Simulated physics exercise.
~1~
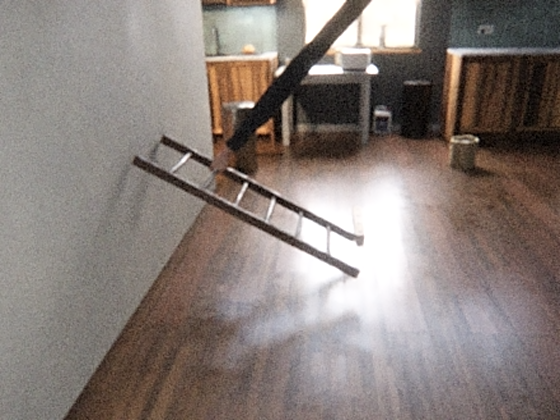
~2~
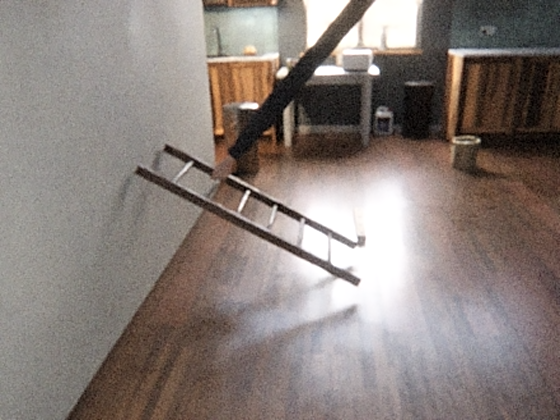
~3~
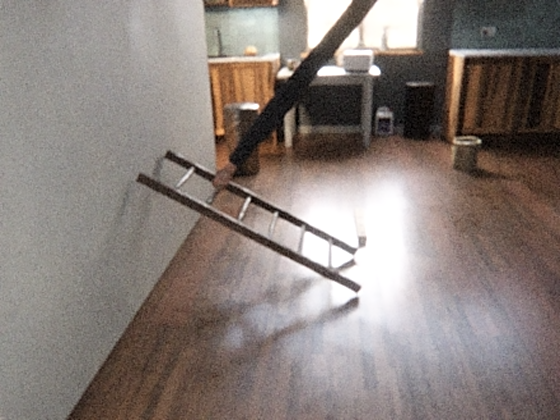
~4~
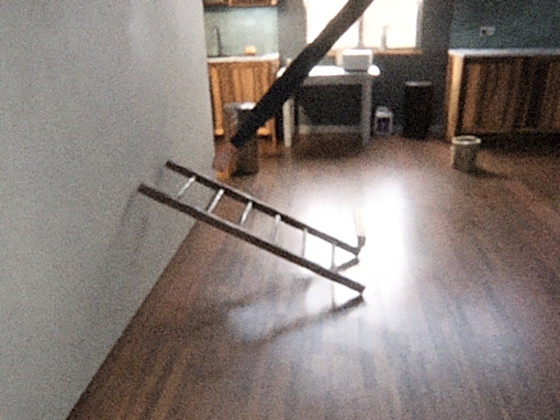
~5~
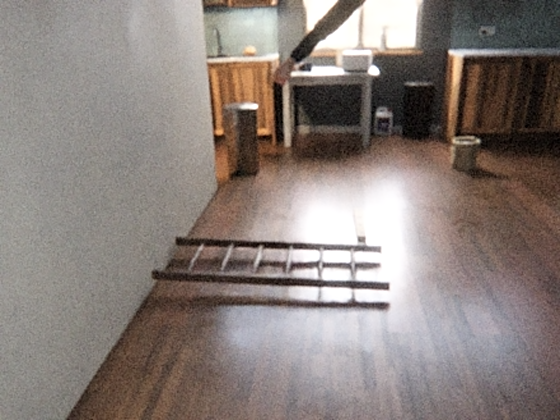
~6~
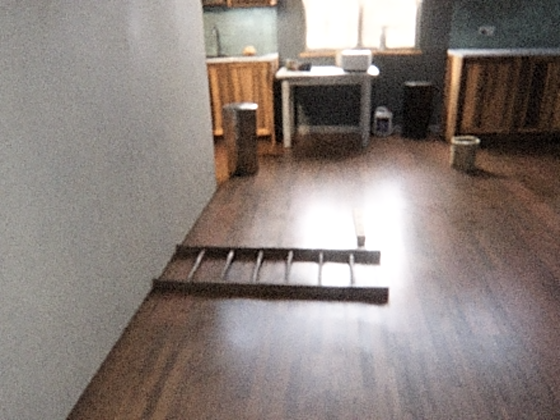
In this clip, an arm reaching from above holds a brown ladder leaning at a low angle against a wall on the left, then lets go and draws back. The ladder's feet slip, and it drops to lie flat on the wooden floor.
